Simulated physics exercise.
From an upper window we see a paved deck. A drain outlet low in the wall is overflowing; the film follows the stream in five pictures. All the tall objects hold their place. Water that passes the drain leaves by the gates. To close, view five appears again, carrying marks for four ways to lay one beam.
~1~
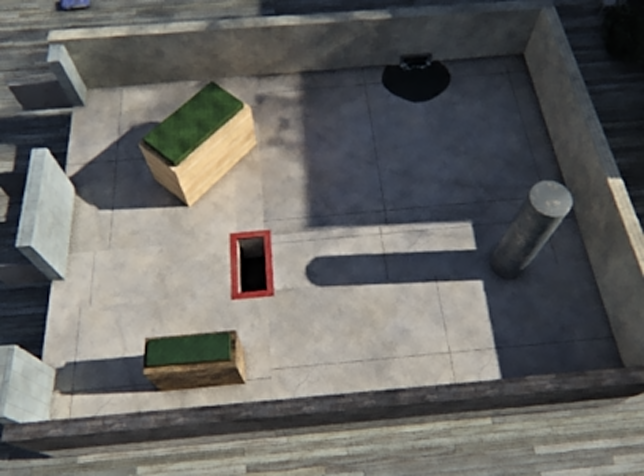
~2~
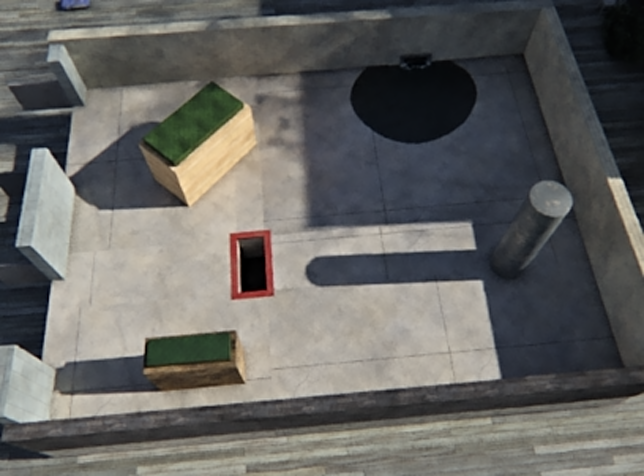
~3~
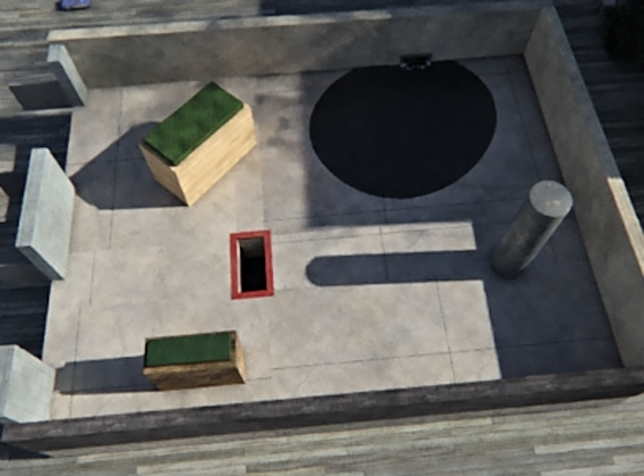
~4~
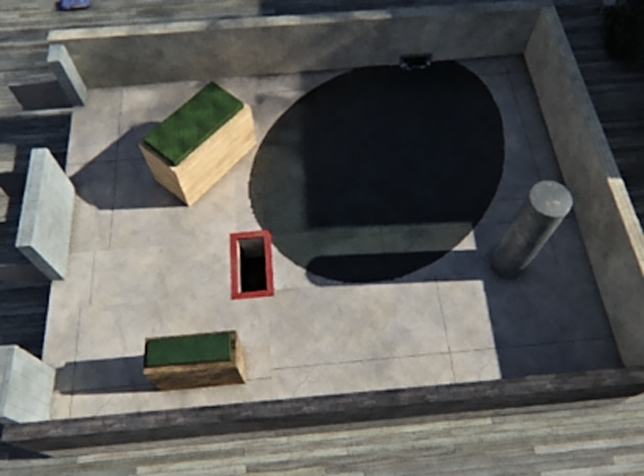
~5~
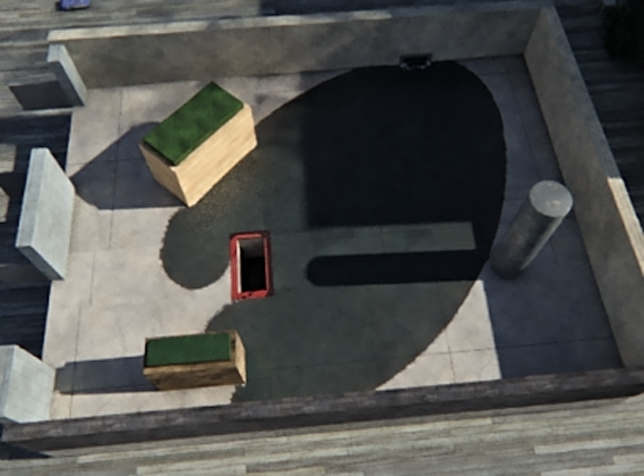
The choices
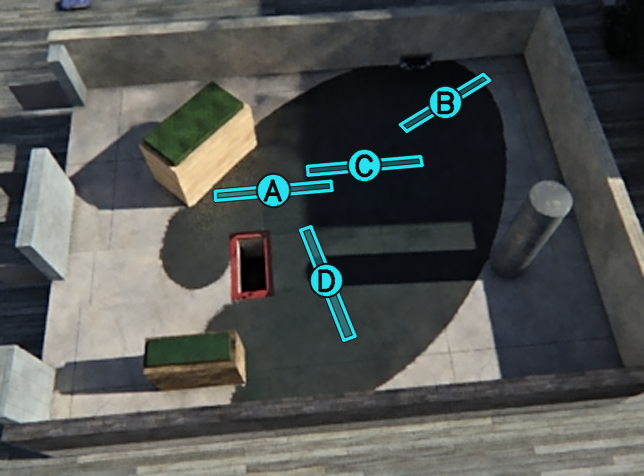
On a paved deck seen from above, with two green-topped wooden boxes and a grey post, a small dark patch of water lies by the back wall. It spreads steadily across the floor towards the viewer, then flows around the red-edged gully and into it, reaching both boxes while everything else stays still.
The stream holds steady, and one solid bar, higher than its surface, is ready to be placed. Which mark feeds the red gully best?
Best: B.
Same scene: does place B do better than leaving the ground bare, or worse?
Place B is better.
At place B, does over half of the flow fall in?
No, it does not.
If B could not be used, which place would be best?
That would be D.
On the marked copy, A from (215, 195) to (331, 185); B from (403, 127) to (486, 77); C from (307, 170) to (421, 160); D from (305, 228) to (349, 338).
If A is chosen, about 14 % of the stream runs into the red gully, about 83 % out by the gates.
If B is chosen, about 35 % of the stream runs into the red gully, about 63 % out by the gates.
If C is chosen, about 9 % of the stream runs into the red gully, about 90 % out by the gates.
If D is chosen, about 23 % of the stream runs into the red gully, about 76 % out by the gates.
